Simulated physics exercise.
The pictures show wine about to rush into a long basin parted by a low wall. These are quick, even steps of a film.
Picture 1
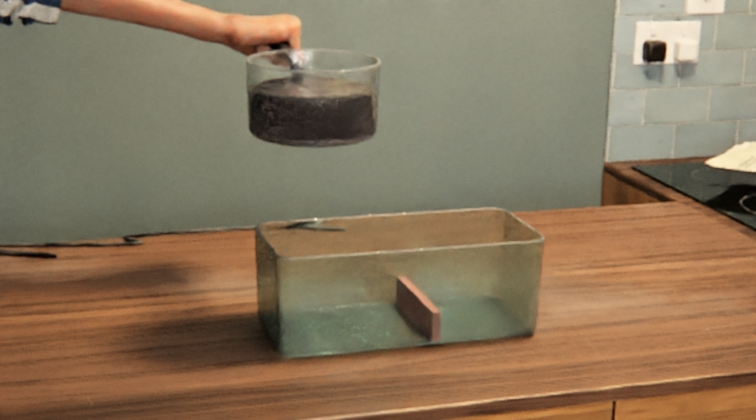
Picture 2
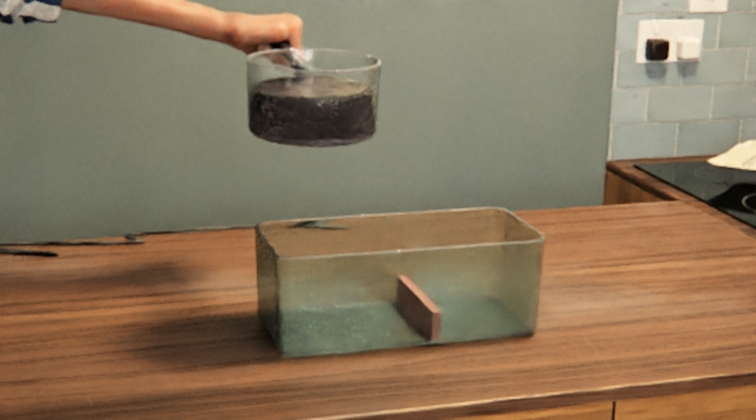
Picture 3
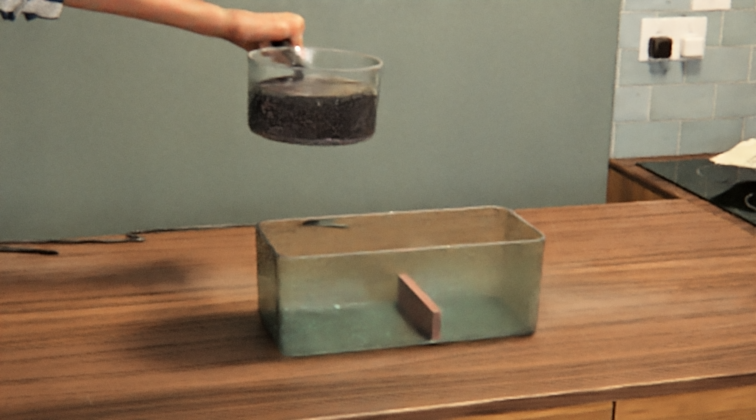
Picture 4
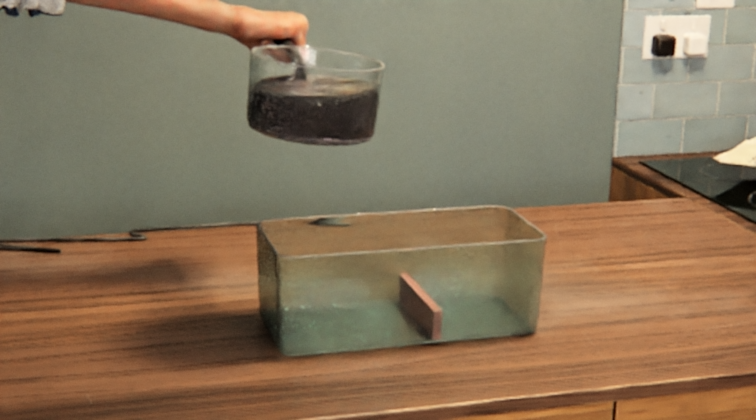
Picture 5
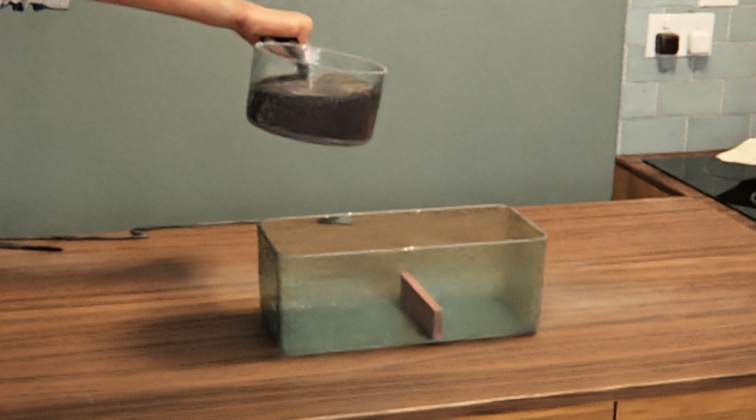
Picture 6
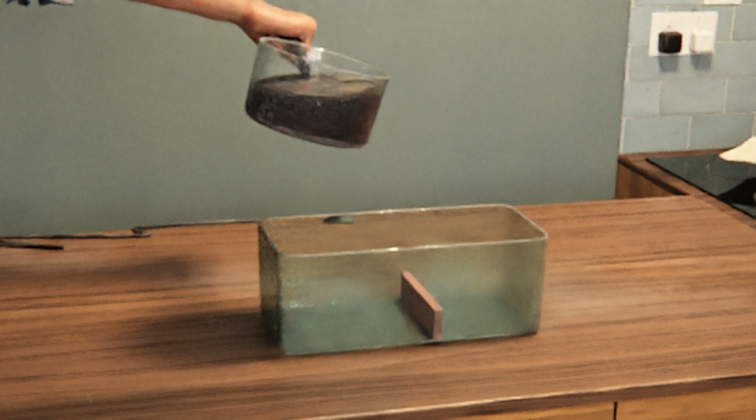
At first, a hand at the upper left holds a clear glass container of dark liquid level above a long glass basin with a low wall inside, on a wooden counter. Then the hand gradually tilts the container, its right side dipping, while the liquid stays inside and the basin remains still.
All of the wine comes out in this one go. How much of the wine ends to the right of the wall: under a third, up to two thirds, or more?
The share right of the wall is between a third and two thirds.
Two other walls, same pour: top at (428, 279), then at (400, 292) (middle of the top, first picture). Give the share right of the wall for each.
Roughly 40 per cent, and 70 per cent.
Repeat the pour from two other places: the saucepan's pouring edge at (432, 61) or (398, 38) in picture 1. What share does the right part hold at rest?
The first gives 80 %, the second 70 %.
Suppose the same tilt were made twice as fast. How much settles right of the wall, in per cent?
Close to 35 per cent.
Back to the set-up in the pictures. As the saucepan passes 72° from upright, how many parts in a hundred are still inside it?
Close to 60 per cent.
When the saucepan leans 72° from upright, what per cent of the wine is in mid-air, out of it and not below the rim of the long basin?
Some 30 per cent.
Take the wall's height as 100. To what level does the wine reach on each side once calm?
Near 40 on the left, 70 on the right.
A moment on, the saucepan is tipped part way and 61 per cent is still to pour, 2 is left of the wall and 5 right of it.
Next, the saucepan is tipped right over and 10 per cent is still to pour, 23 is left of the wall and 55 right of it.
Then the saucepan is tipped right over and 0 per cent is still to pour, 44 is left of the wall and 55 right of it.
Later the saucepan is tipped right over and 0 per cent is still to pour, 44 is left of the wall and 55 right of it.
In the end 44 per cent lies left of the wall, 55 right of it and 1 outside.
